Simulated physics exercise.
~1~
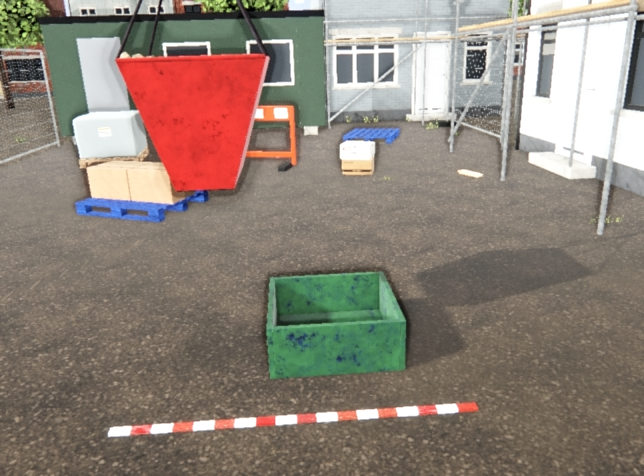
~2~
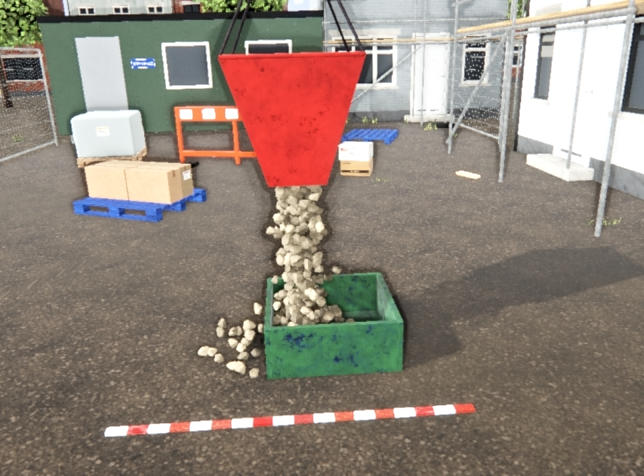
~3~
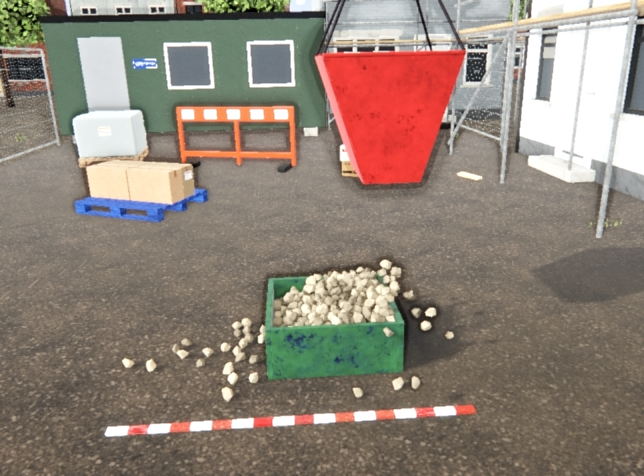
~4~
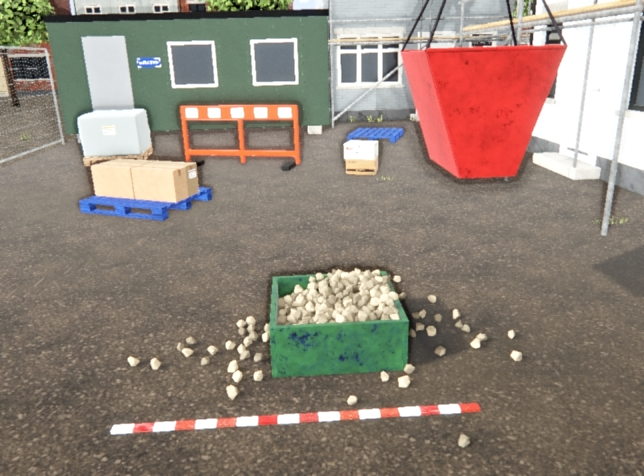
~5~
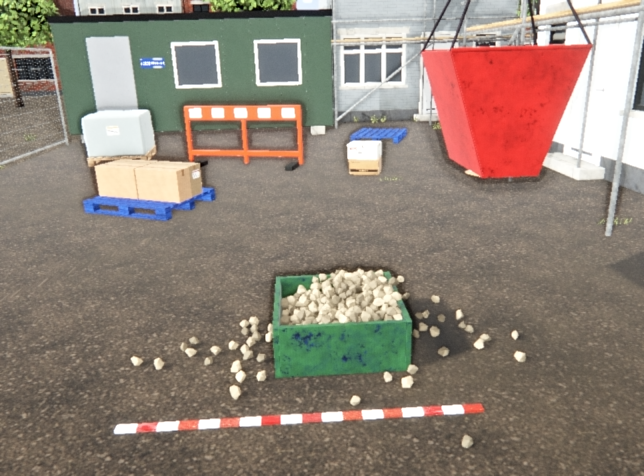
A large red skip hangs from dark cables above a paved yard, seen from slightly above by a faintly swaying camera. A green open bin sits below, behind a red and white striped staff, with a green cabin, an orange barrier and boxes on a blue pallet further back. The skip travels right and pours pale stones down into the bin, a few landing to its left. Emptied, it carries on to the right while stones heap up and some scatter on both sides. It ends at the upper right, with most stones piled in the bin.
